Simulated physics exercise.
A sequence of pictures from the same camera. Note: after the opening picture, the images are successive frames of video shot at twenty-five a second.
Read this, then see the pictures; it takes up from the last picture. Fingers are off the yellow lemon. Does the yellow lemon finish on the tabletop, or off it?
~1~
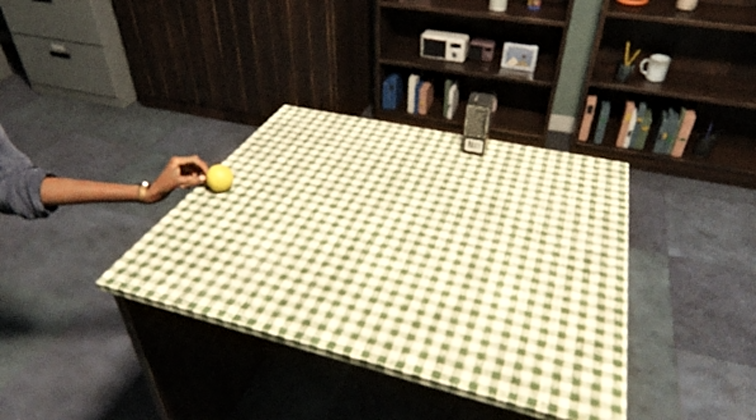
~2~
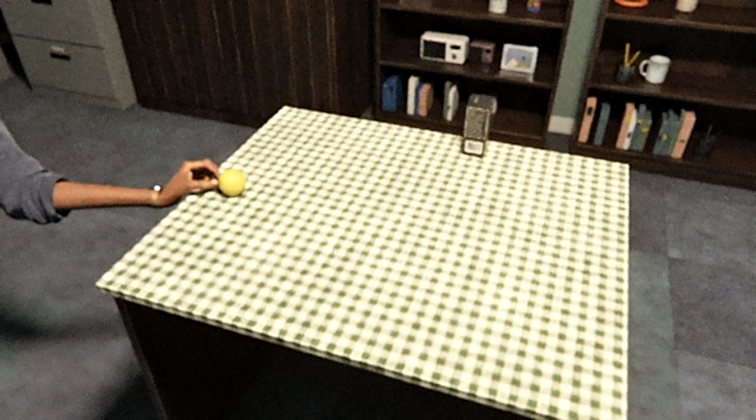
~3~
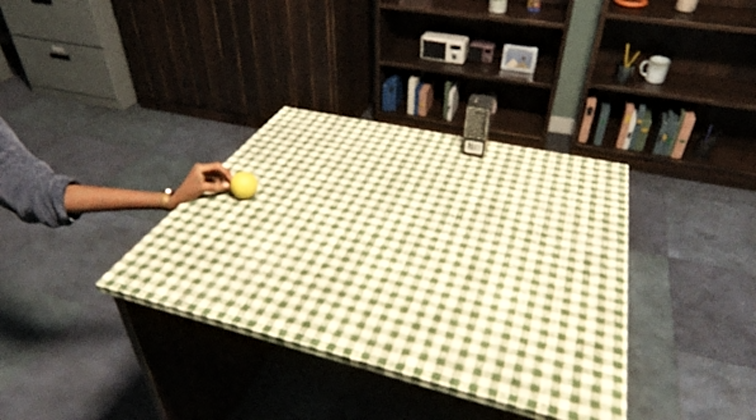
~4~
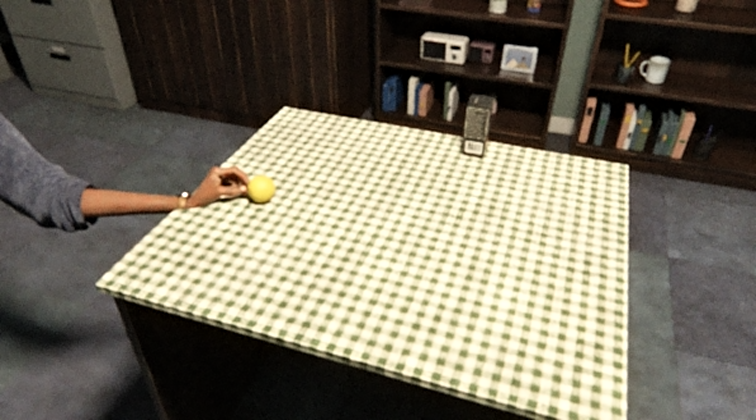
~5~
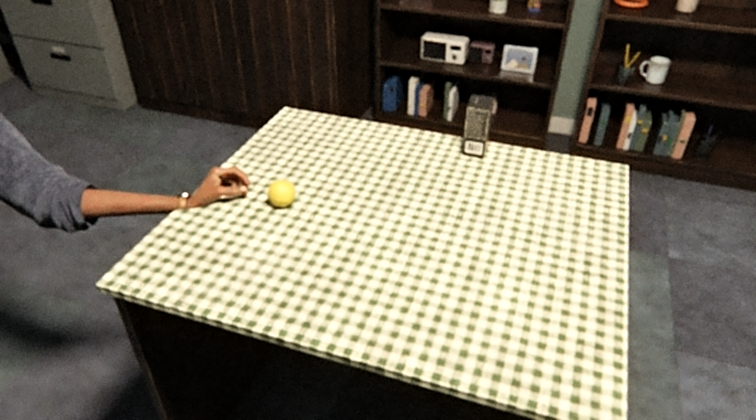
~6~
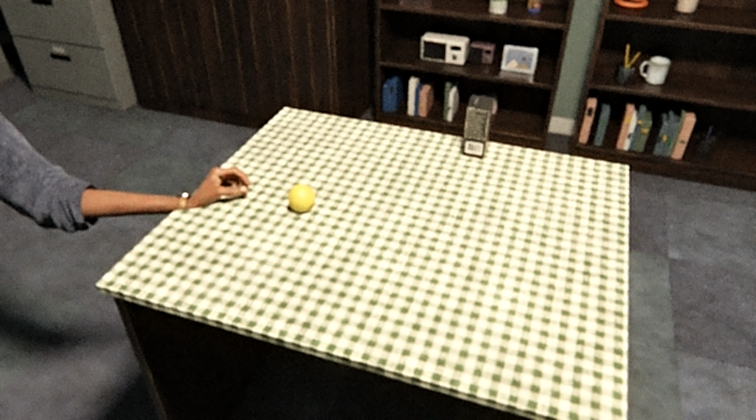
The yellow lemon finishes off the table.
Then, 0.20 s after the last picture, yellow lemon rolled well along near (401, 219).
Then, 0.50 s after the last picture, yellow lemon rolled well along near (543, 249).
Then, 0.80 s after the last picture, yellow lemon now off the table.
Then, 1.10 s after the last picture, things are still on the move.
By the end, off the table, yellow lemon.
